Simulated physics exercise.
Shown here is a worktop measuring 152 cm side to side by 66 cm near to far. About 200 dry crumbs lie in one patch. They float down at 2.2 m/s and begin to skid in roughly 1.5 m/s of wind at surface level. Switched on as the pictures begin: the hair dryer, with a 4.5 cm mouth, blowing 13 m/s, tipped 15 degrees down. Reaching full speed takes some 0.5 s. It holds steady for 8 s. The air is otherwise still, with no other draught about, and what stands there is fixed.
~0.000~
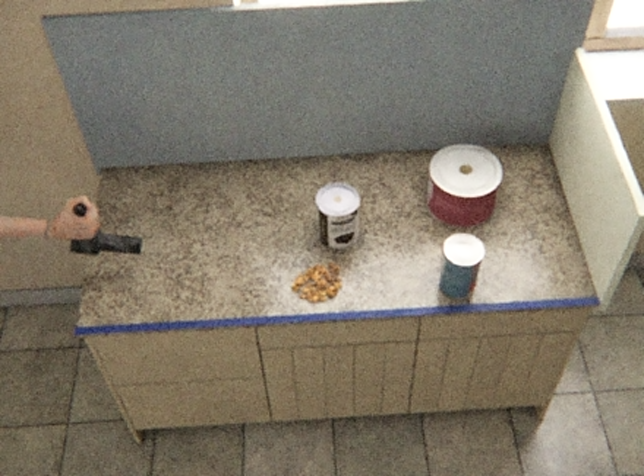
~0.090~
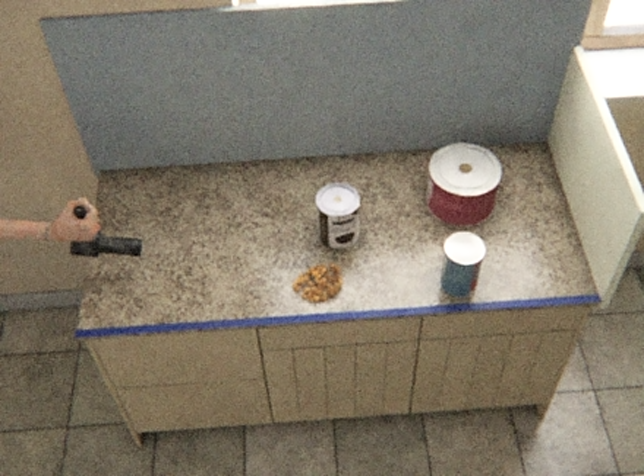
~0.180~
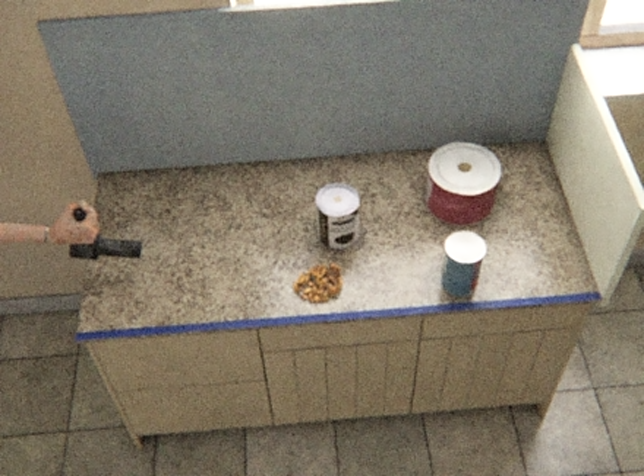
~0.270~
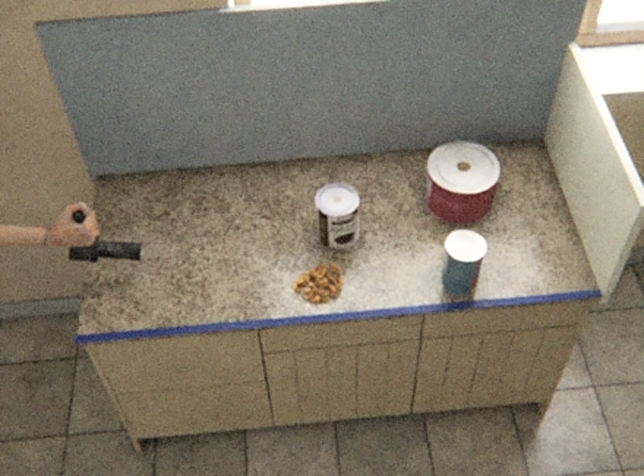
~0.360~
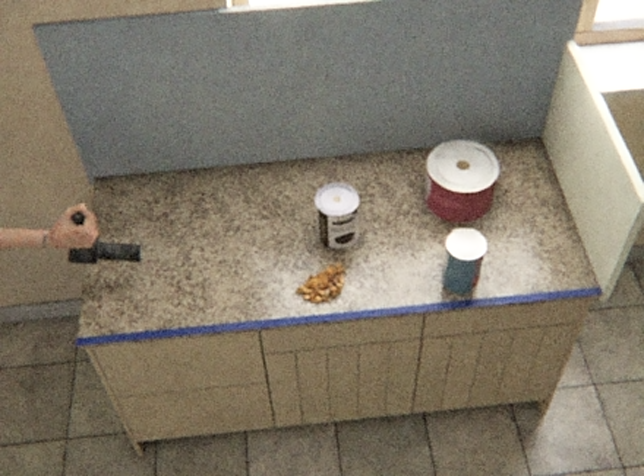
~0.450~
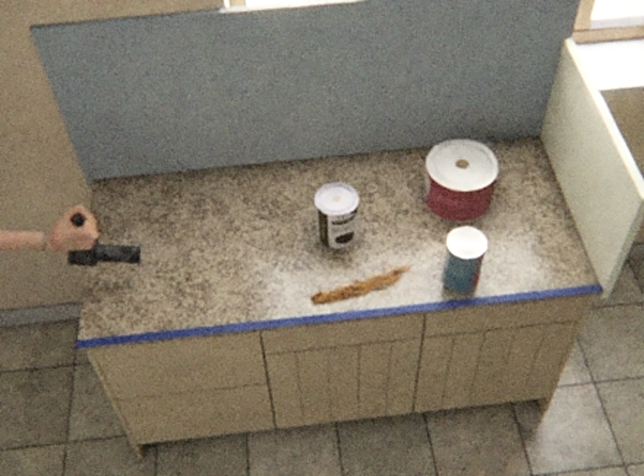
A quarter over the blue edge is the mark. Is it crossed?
Yes, it is passed.
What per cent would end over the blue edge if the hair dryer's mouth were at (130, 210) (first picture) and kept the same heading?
90 per cent, roughly.
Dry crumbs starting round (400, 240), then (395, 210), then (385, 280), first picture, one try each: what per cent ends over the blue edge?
Try by try: About 2 per cent, 0 per cent and 90 per cent.
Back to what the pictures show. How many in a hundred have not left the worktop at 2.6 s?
I'd estimate about 3 per cent.
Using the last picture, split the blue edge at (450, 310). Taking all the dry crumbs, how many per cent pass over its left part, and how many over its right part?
Roughly 50 % cross the left stretch, and around 50 % the right stretch.
After 1.6 s the count stands so, 96 % are over the blue edge.
After 2.6 s the count stands so, 97 % are over the blue edge.
After 4.4 s the count stands so, 98 % are over the blue edge.
After 8.0 s, at the end, 98 % are over the blue edge.
